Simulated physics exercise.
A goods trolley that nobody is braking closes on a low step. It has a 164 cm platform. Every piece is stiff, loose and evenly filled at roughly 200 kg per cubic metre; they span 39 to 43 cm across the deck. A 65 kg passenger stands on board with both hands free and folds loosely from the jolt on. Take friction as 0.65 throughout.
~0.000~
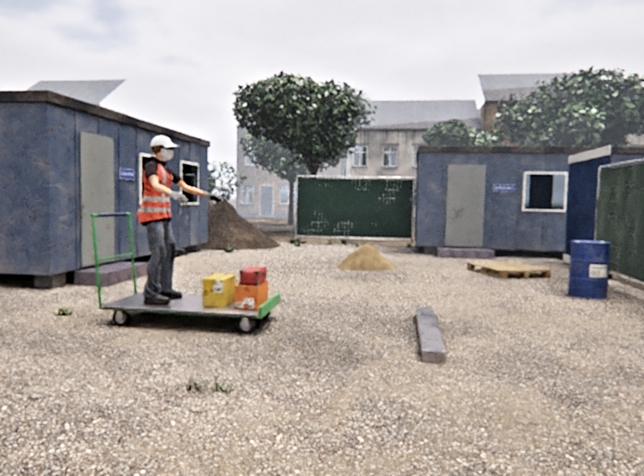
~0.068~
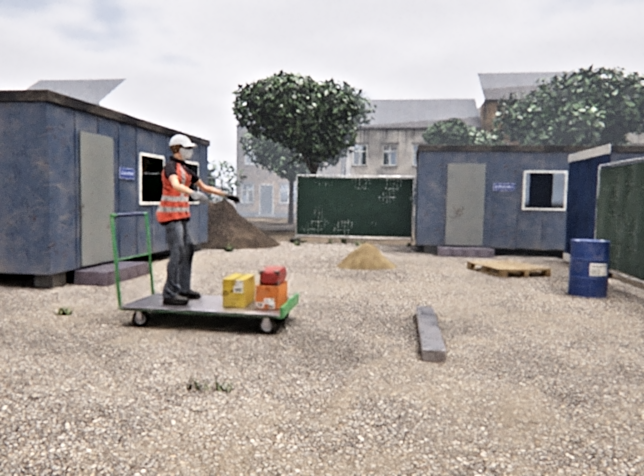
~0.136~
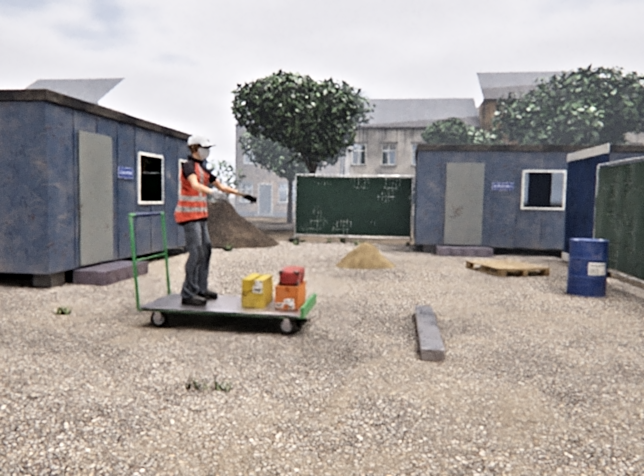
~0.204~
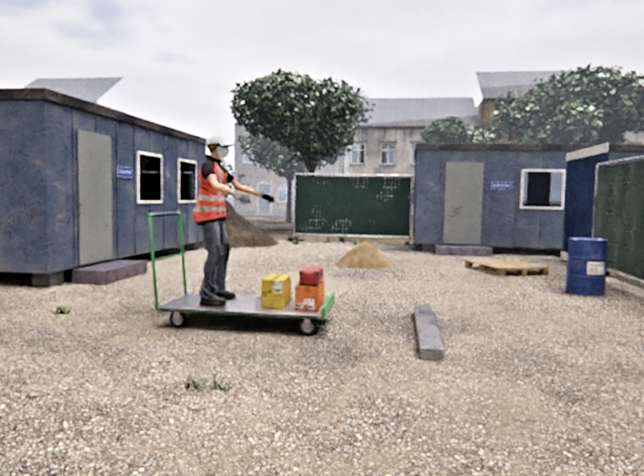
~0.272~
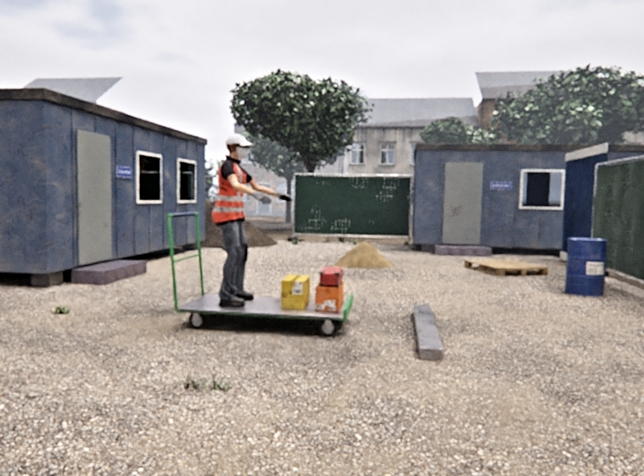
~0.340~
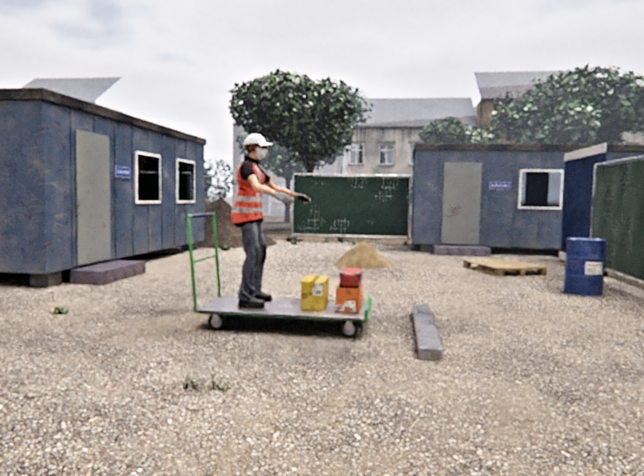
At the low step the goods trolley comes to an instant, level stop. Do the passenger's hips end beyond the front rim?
In the end the passenger's hips end beyond the front rim.
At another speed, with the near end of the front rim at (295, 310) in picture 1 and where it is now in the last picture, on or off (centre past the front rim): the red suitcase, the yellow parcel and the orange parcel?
Then red off, yellow on, orange on.
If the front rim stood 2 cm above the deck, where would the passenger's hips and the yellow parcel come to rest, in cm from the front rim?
Then hips 100 past, yellow 50 past.
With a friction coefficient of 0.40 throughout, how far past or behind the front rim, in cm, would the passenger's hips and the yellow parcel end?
Then hips 40 past, yellow 40 behind.
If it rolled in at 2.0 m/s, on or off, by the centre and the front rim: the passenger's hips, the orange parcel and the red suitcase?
Then hips on, orange on, red off.
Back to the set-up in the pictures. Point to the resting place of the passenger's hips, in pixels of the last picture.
Near (462, 324).
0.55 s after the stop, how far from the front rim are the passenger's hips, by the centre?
Some 0 cm behind it.
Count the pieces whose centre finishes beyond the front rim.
1 of them.
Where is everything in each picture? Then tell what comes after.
Hips (156, 214), red suitcase (254, 275), rim corner (260, 315); 0 cm covered, 159 to go, in the first picture.
Hips (175, 213), red suitcase (273, 275), rim corner (282, 315); 21 cm covered, 138 to go, in the second picture.
Hips (192, 213), red suitcase (292, 276), rim corner (302, 315); 42 cm covered, 117 to go, in the third picture.
Hips (211, 213), red suitcase (312, 276), rim corner (323, 316); 63 cm covered, 96 to go, in the fourth picture.
Hips (230, 214), red suitcase (331, 277), rim corner (345, 317); 84 cm covered, 75 to go, in the fifth picture.
Hips (248, 214), red suitcase (351, 278), rim corner (366, 318); 105 cm covered, 55 to go. Speed about 3.1 m/s, in the sixth picture.
Impact comes at 0.52 s.
After 1.07 s the passenger's hips are 1 cm behind the rim, near (425, 277) in the last picture's view.
After 1.52 s the passenger's hips are 37 cm past the rim, near (463, 322) in the last picture's view.
Final state at 3.8 s, past the rim, red suitcase and the passenger's hips; behind it, orange parcel and yellow parcel.
